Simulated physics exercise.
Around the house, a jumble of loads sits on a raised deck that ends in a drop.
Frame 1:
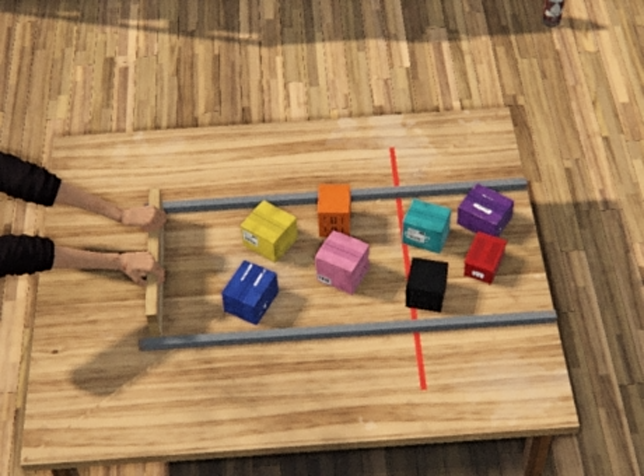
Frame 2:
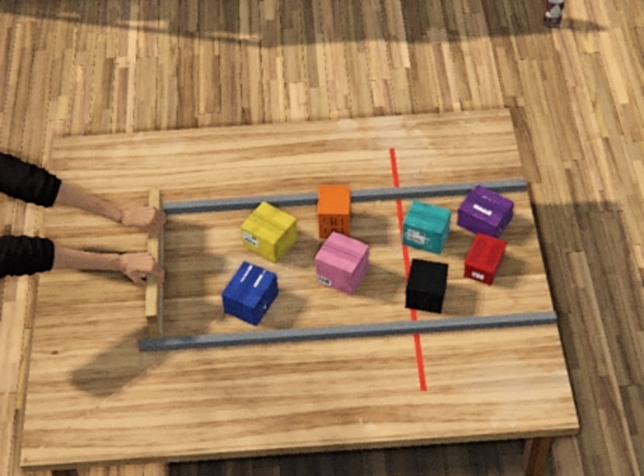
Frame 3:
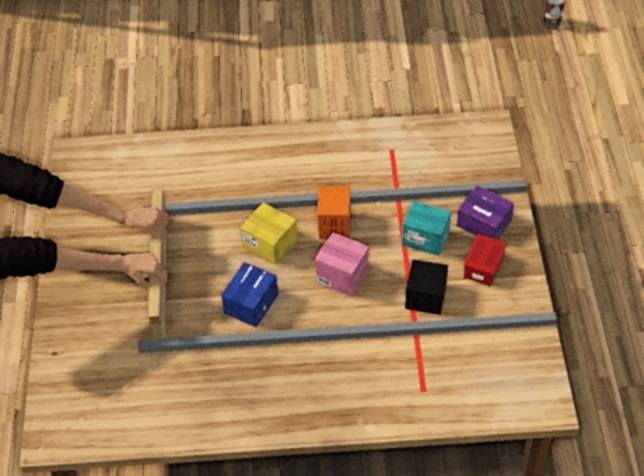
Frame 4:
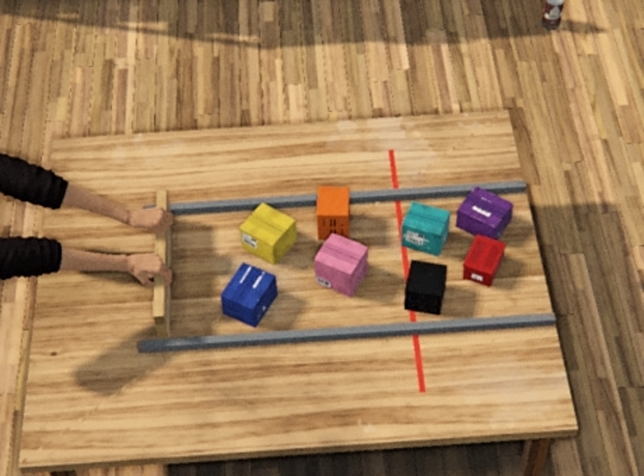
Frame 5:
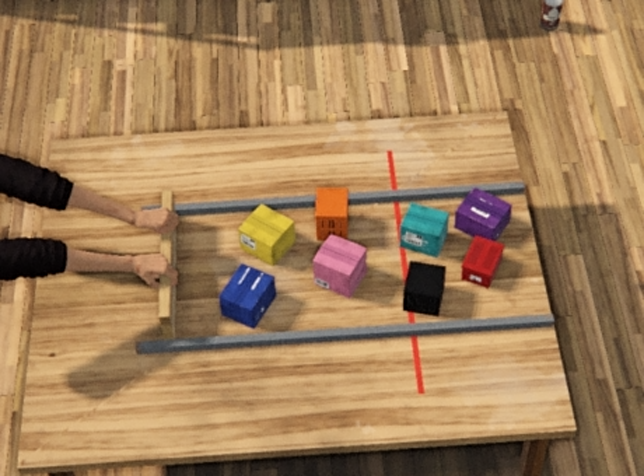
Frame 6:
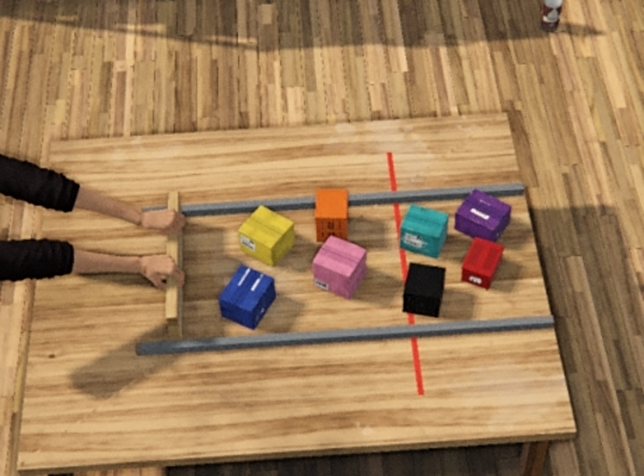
Two hands sliding a wooden plank slowly rightward between rails on a table, the eight colourful boxes ahead staying untouched.
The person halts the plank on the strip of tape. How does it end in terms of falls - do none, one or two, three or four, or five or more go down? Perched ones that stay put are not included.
In the end, none go down.
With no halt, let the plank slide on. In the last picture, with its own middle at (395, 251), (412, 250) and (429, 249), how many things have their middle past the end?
0, 0 and 0.
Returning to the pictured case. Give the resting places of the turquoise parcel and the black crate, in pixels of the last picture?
Around (472, 230), then around (469, 299).
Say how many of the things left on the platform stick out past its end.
The overhang total is 0.
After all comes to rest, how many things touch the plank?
It adds up to 2.
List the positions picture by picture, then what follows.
The first frame shows purple parcel (485, 212); red tote (485, 259); turquoise parcel (427, 226); plank (156, 262); tape (407, 259).
The second frame shows red tote (485, 260); pink box (343, 264).
The third frame shows turquoise parcel (426, 229); orange crate (334, 213).
The fourth frame shows purple parcel (484, 215); blue parcel (249, 295).
The fifth frame shows red tote (482, 262); yellow parcel (267, 235).
The sixth frame shows purple parcel (483, 218); red tote (482, 264); turquoise parcel (424, 232); plank (175, 266); tape (404, 264).
Early on, none off yet; purple parcel at rest near (483, 218); red tote at rest near (482, 264); turquoise parcel at rest near (424, 232).
Finally, the number that fall off is zero.
